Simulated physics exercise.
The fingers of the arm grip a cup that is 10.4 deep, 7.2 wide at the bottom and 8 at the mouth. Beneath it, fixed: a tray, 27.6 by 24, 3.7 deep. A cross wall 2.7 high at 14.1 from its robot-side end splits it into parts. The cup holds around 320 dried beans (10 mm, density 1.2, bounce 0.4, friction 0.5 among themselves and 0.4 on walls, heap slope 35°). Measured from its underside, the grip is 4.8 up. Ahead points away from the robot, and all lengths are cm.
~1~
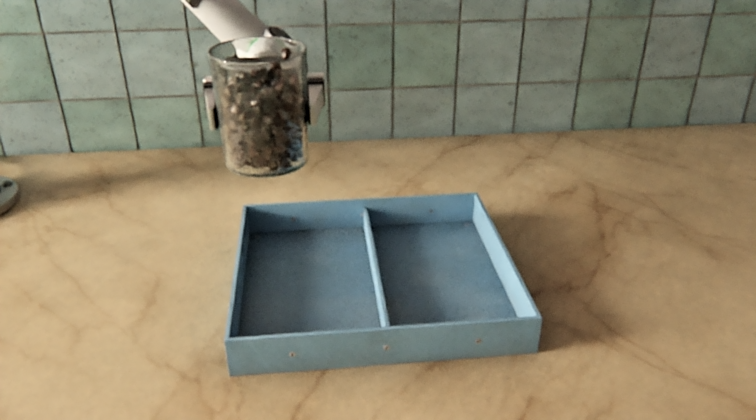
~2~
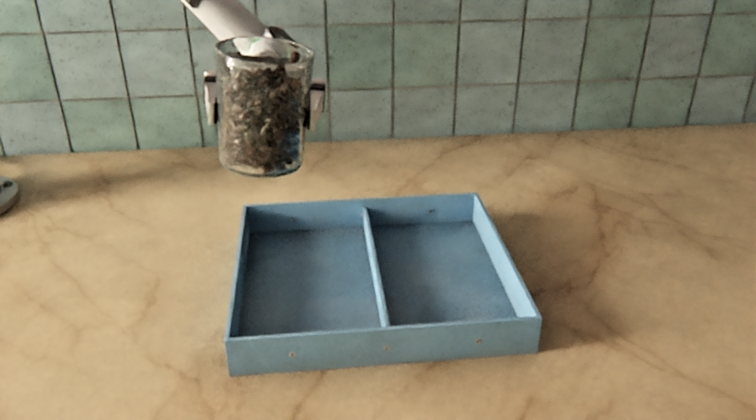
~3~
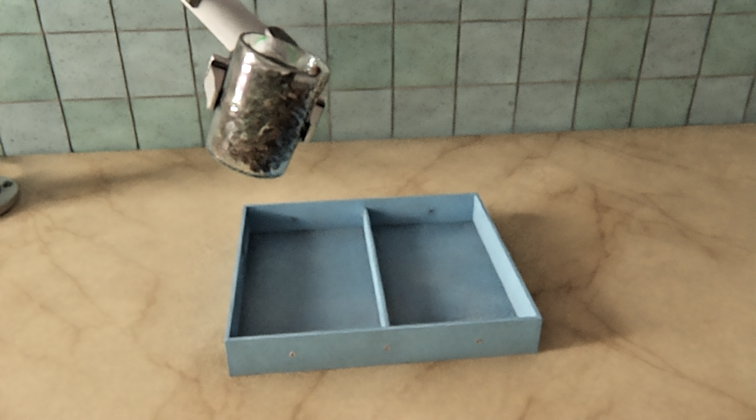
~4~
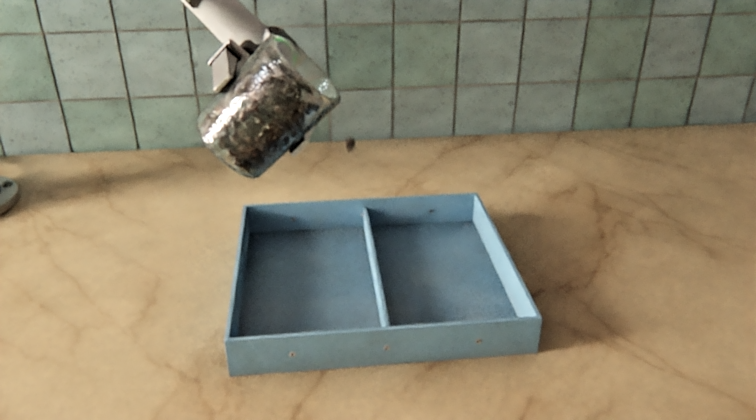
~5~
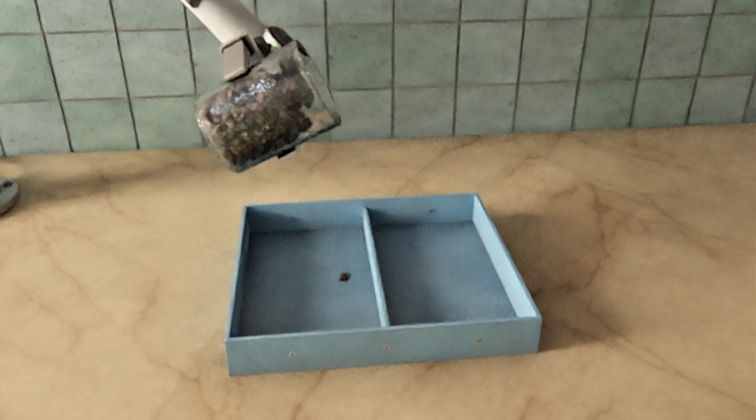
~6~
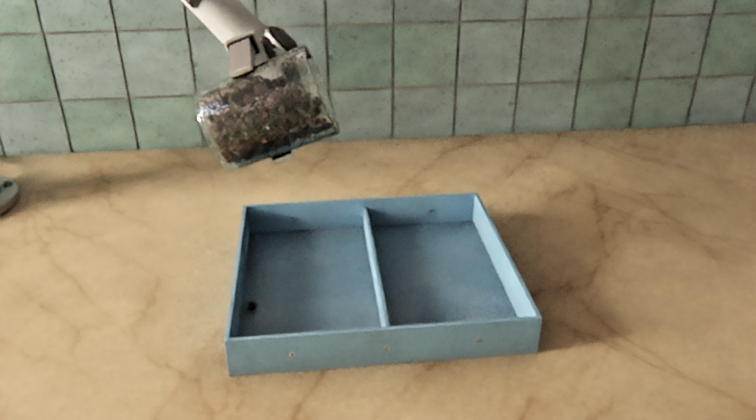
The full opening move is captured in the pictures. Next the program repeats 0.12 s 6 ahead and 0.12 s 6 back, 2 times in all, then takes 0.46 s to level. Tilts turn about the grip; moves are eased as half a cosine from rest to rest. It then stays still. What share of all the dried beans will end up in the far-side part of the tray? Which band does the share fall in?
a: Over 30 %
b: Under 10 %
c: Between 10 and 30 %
Option a: Over 30 %.
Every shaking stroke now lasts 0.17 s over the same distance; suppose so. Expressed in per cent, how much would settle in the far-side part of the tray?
Roughly 15 percent would.
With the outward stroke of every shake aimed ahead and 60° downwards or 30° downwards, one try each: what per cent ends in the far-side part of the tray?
5 and 15 %.
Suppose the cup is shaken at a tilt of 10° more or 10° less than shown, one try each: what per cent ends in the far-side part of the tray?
I'd say close to 60 and 20 per cent, in that order.
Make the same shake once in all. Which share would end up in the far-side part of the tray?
About 30 %.
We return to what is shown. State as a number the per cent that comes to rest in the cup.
My estimate would be some 45 percent.
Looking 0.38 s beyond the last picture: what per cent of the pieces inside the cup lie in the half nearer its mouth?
That share comes to roughly 45 percent.
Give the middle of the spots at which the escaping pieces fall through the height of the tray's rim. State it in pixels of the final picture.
Around (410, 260).
Then, 0.38 s after the last picture, tilted 70° forward, highest piece 22 above the table; 202 in the cup, 75 in the far-side part, 22 in the robot-side part, 5 on the table or floor, 11 in flight or on a rim.
Then, 0.75 s after the last picture, tilted 25° forward, highest piece 24 above the table; 139 in the cup, 124 in the far-side part, 42 in the robot-side part, 8 on the table or floor, 2 in flight or on a rim.
Then, 1.14 s after the last picture, level, highest piece 21 above the table; 139 in the cup, 124 in the far-side part, 44 in the robot-side part, 8 on the table or floor.
Then, 2.19 s after the last picture, level, highest piece 21 above the table; 139 in the cup, 124 in the far-side part, 44 in the robot-side part, 8 on the table or floor.
Final count, 139 in the cup, 124 in the far-side part, 44 in the robot-side part, 8 on the table or floor. That is 39 % in the far-side part of the tray.
